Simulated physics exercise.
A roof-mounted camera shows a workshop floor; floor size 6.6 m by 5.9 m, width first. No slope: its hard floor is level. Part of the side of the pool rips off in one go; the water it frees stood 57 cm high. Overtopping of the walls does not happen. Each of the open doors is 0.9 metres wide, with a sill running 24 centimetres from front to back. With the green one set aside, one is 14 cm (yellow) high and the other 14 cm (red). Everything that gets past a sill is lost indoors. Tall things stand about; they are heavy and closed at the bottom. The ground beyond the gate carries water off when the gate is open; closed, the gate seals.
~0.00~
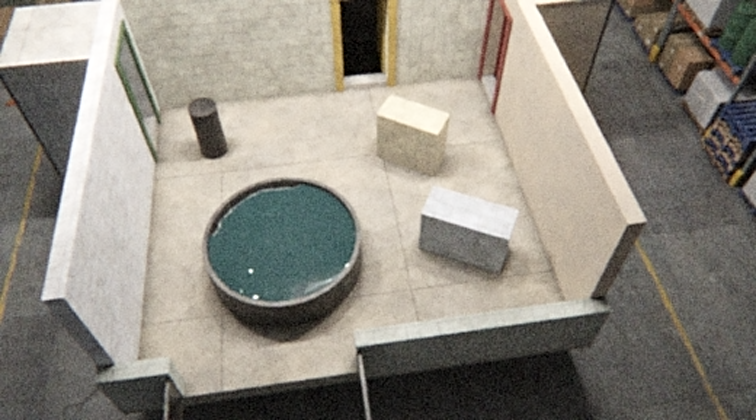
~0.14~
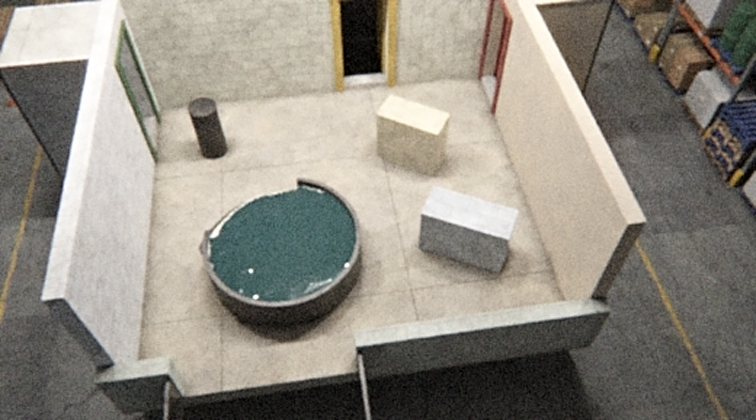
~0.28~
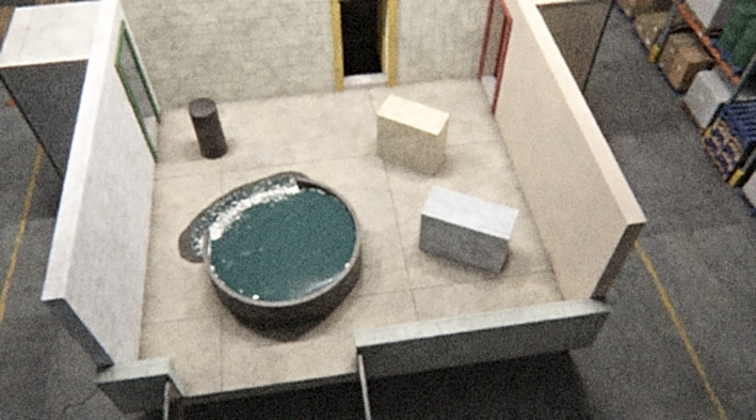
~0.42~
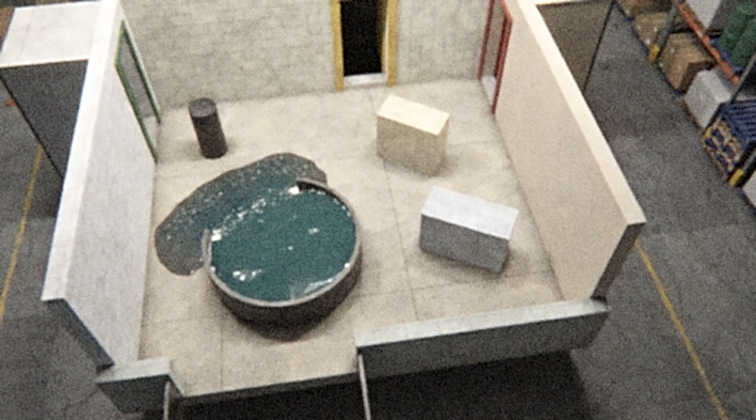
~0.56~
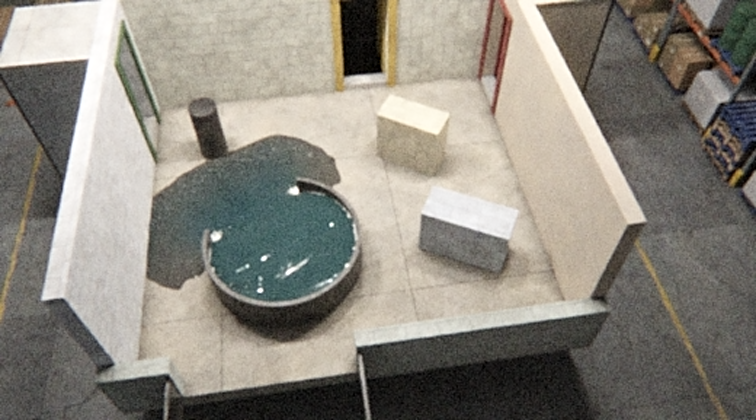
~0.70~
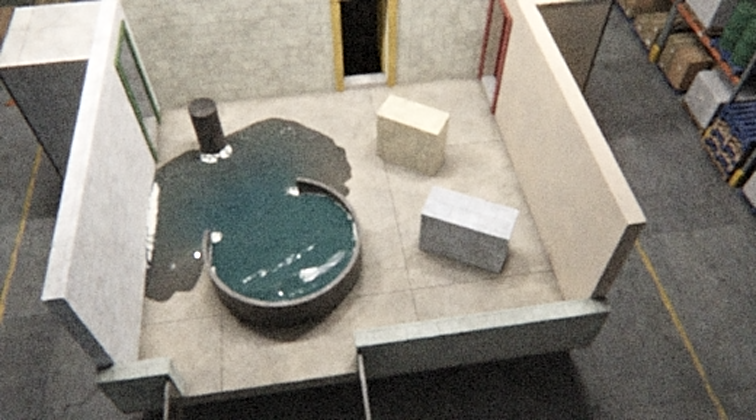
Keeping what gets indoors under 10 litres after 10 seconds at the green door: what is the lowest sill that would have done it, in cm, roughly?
Close to 25 cm is just enough.
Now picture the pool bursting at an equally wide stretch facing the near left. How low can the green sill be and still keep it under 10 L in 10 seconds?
I'd say close to 7.0 cm.
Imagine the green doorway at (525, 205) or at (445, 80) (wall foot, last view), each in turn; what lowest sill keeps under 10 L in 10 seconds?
About 10.0 cm for the first and 12.5 cm for the second.
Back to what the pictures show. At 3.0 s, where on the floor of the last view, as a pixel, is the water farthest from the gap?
Lab note: Front tip approx. at (443, 84).
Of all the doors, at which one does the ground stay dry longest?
The last one is the red door.
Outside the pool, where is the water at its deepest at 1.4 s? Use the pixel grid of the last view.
Near (224, 159).
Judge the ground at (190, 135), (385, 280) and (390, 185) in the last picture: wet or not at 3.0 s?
Okay, in order that's got wet, stayed dry and finally stayed dry.
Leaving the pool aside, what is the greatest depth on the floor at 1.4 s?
Up to some 35 centimetres, I'd say.
After 1.4 s water covers 30 % of the floor, deepest (35 cm) near (224, 159); 23 cm at the green door, 0 litres in over its 23 cm sill.
After 3.0 s water covers 40 % of the floor, deepest (37 cm) near (159, 126); 28 cm at the green door, 6 litres in over its 23 cm sill.
After 10.0 s water covers 100 % of the floor, deepest (12 cm) near (492, 237); 6 cm at the green door, 14 litres in over its 23 cm sill.
At the green door as built, the water arrived by 1.0 s and peaked near 28 cm at 3.0 s.
Run again over the same 10 s with other heights there, 26 litres in over 20 cm, 5 litres over 27 cm. The limit of 10 litres is kept from about 25 cm up.
